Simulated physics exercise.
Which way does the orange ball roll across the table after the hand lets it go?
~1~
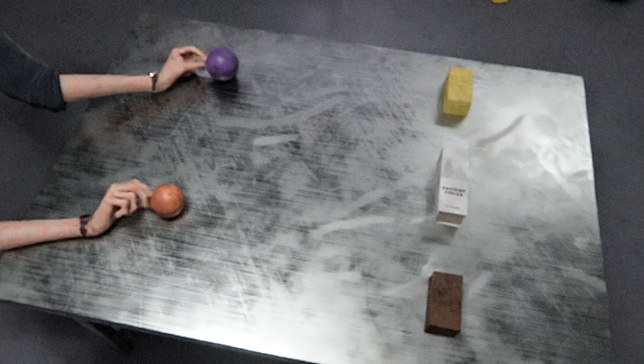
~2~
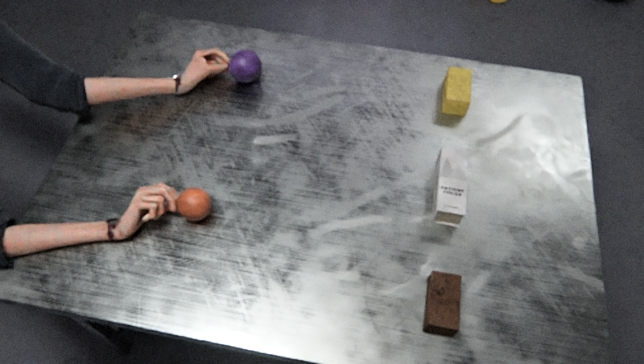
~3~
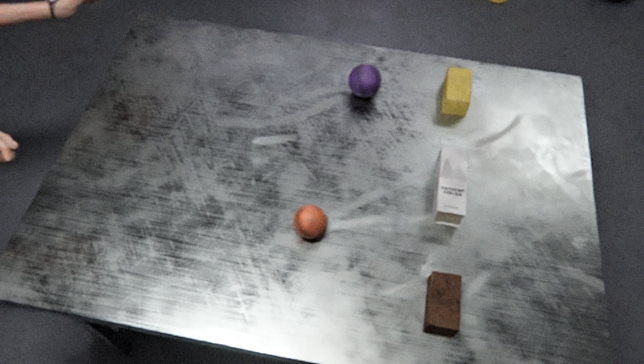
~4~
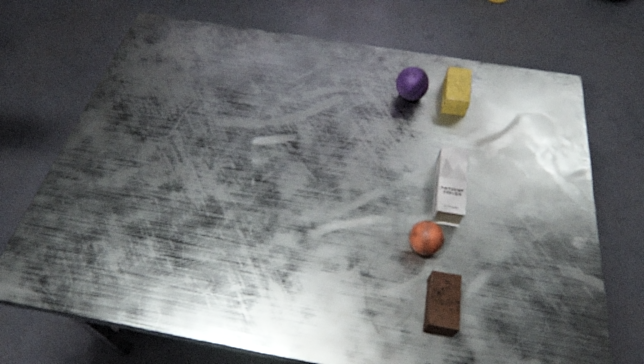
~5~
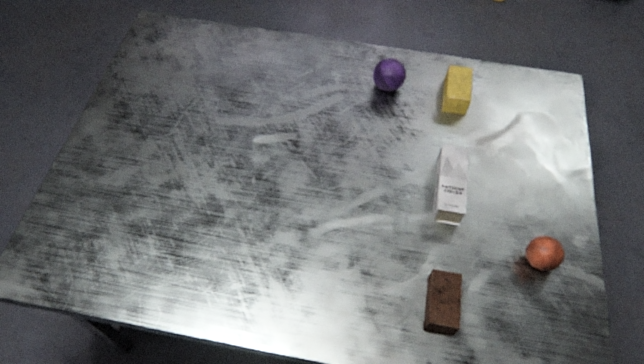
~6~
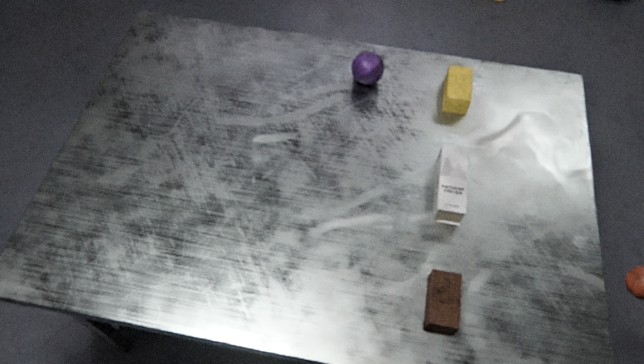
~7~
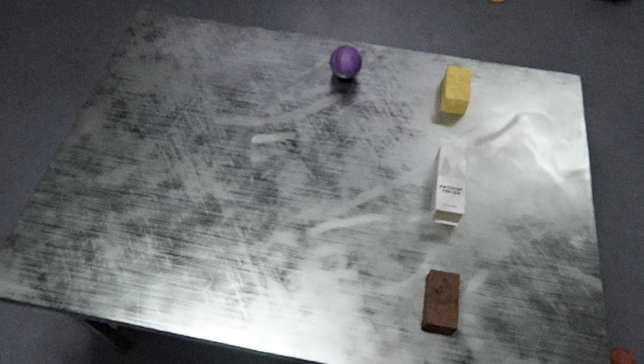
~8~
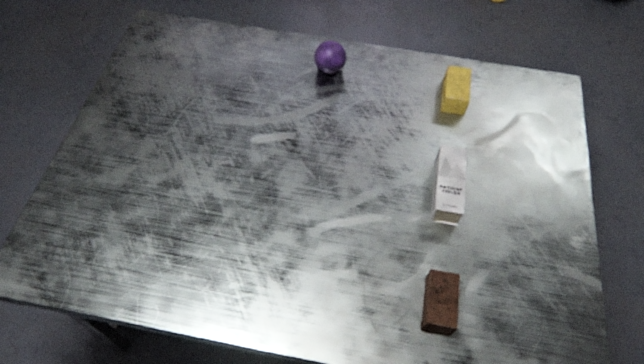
The orange ball rolls to the right across the table, as the viewer sees it.
